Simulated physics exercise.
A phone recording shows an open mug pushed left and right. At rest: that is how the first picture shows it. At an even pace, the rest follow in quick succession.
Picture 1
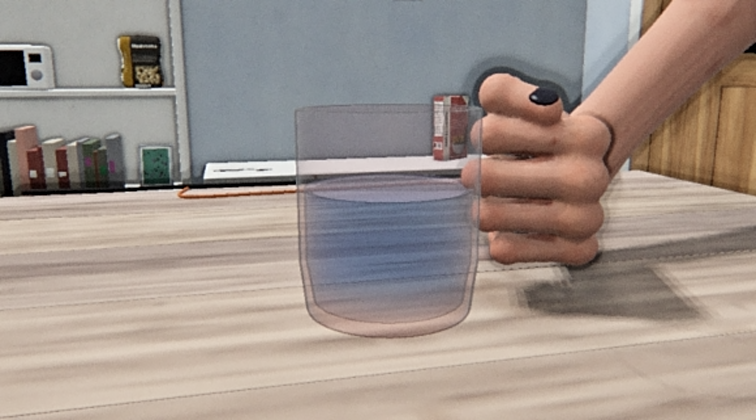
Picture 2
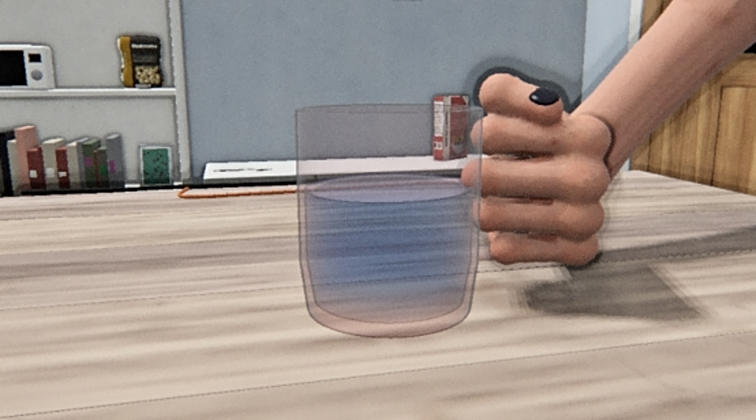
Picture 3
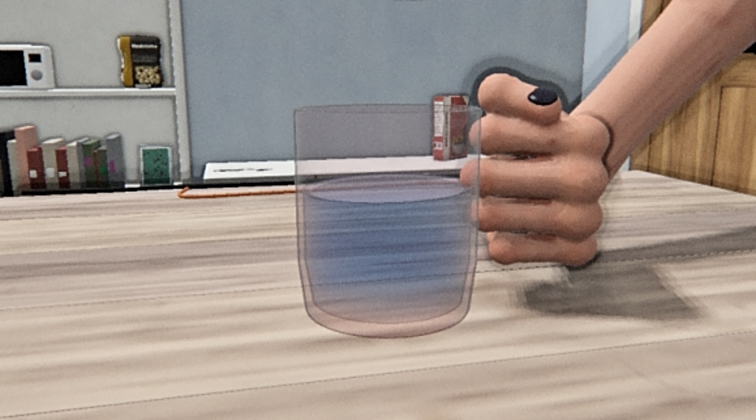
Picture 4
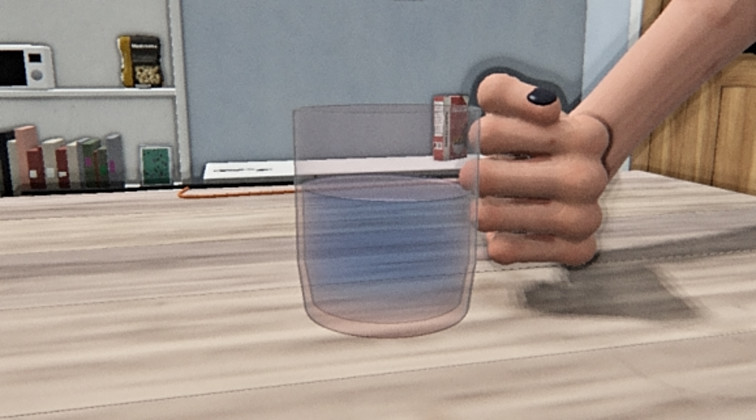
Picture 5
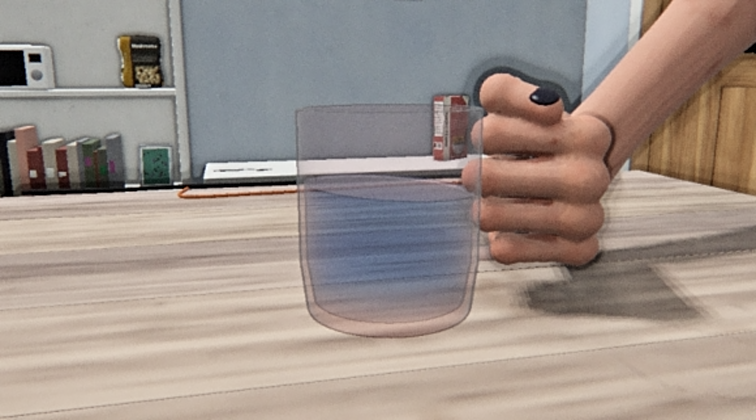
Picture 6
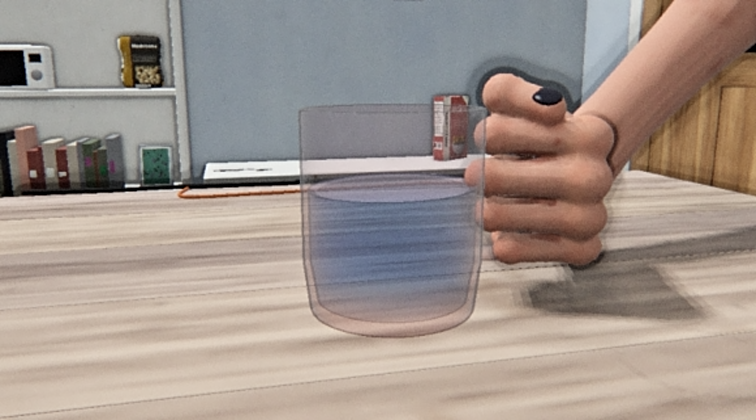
A clear mug about two thirds full of bluish liquid, gripped by a hand above a wooden table, shifts very slightly left, then back right, while the liquid's surface tilts a little higher on the left and levels again.
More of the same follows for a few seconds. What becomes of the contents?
The contents remain inside.
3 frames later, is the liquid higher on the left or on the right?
Higher on the left edge.
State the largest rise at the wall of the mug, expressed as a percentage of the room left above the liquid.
Around 40 percent.
Next, the highest wave so far stays far below the rim.
After that, the highest wave so far climbs under half way to the rim.
Finally, the highest wave so far climbs under half way to the rim; nothing has left it.
